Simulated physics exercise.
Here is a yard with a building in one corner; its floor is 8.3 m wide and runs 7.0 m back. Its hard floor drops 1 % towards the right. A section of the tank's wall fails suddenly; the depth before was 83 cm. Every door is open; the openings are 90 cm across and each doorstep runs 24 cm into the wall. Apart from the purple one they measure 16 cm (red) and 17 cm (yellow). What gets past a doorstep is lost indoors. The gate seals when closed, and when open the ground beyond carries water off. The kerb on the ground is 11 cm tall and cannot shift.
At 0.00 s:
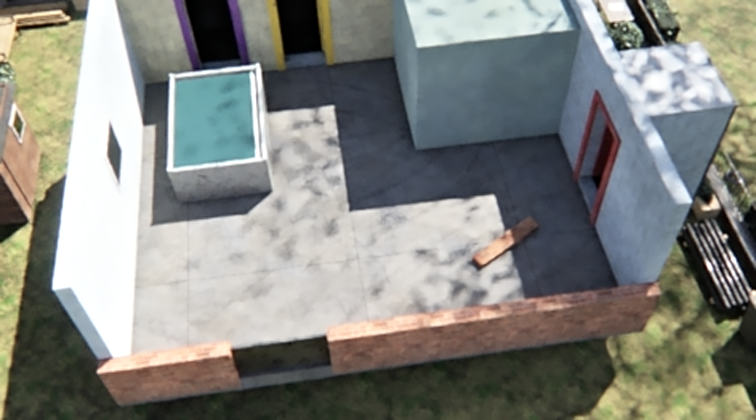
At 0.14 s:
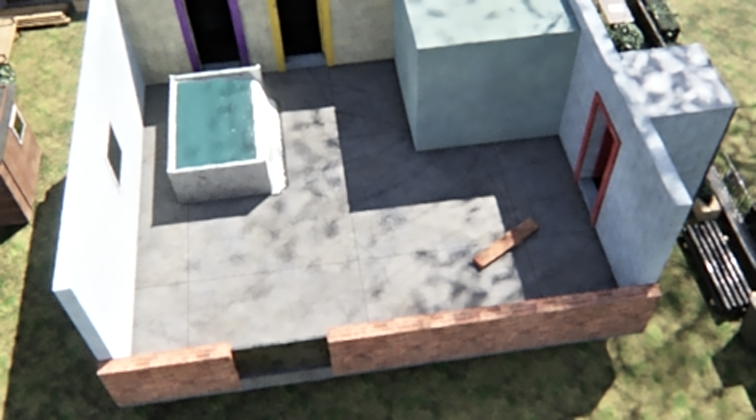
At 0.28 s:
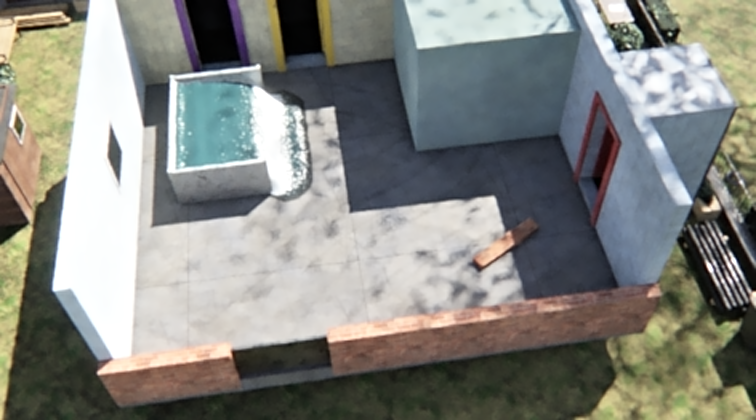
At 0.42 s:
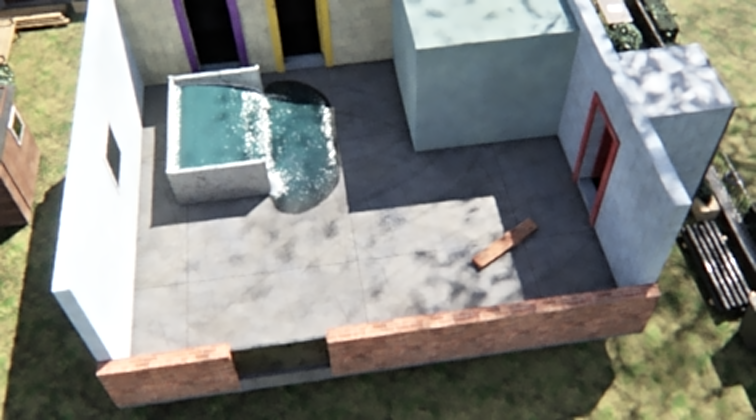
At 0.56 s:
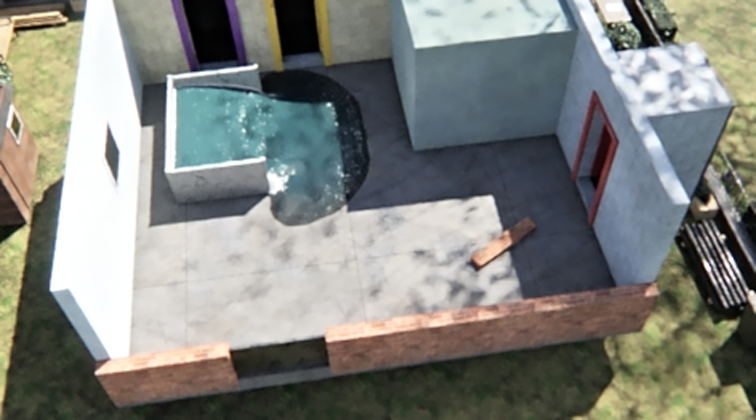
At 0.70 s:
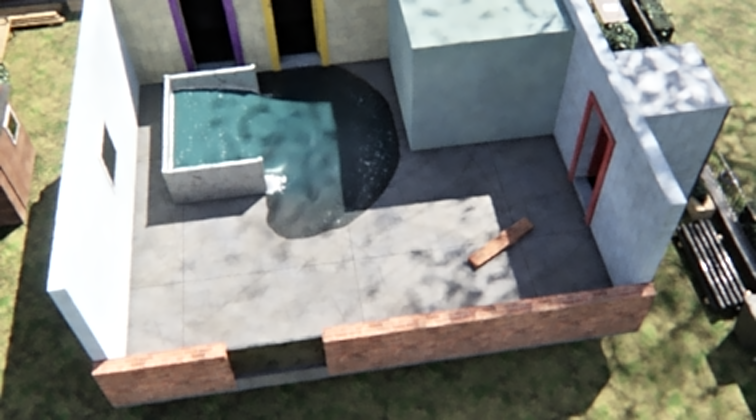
Walled yard seen from above, with water pouring from the right side of a pale tank and spreading across grey floor.
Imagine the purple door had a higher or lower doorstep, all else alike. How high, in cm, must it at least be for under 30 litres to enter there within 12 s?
It would have to be roughly 6 cm high.
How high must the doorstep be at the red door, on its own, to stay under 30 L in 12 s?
About 17 cm at red.
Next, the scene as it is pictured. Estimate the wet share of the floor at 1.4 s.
Near 35 per cent is wet.
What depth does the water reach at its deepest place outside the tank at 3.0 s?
About 30 cm.
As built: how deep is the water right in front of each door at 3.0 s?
Depths in cm: Red 22, purple 0, yellow 22.
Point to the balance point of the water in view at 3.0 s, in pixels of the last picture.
Around (369, 151).
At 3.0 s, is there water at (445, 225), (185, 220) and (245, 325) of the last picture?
In turn: Flooded, dry, still dry.
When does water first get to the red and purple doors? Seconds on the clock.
Red 2.0 s, purple 3.2 s.
After 1.4 s water covers 35 % of the floor, deepest (50 cm) near (397, 127); it has not reached the purple door.
After 3.0 s water covers 55 % of the floor, deepest (30 cm) near (383, 63); it has not reached the purple door.
After 12.0 s water covers 95 % of the floor, deepest (12 cm) near (624, 312); 4 cm at the purple door, 0 litres in over its 19 cm doorstep.
At the purple door as built, the water arrived by 3.2 s and peaked near 11 cm at 7.6 s.
Run again over the same 12 s with other heights there, 46 litres in over 5 cm, 23 litres over 6.5 cm. The limit of 30 litres is kept from about 6 cm up.
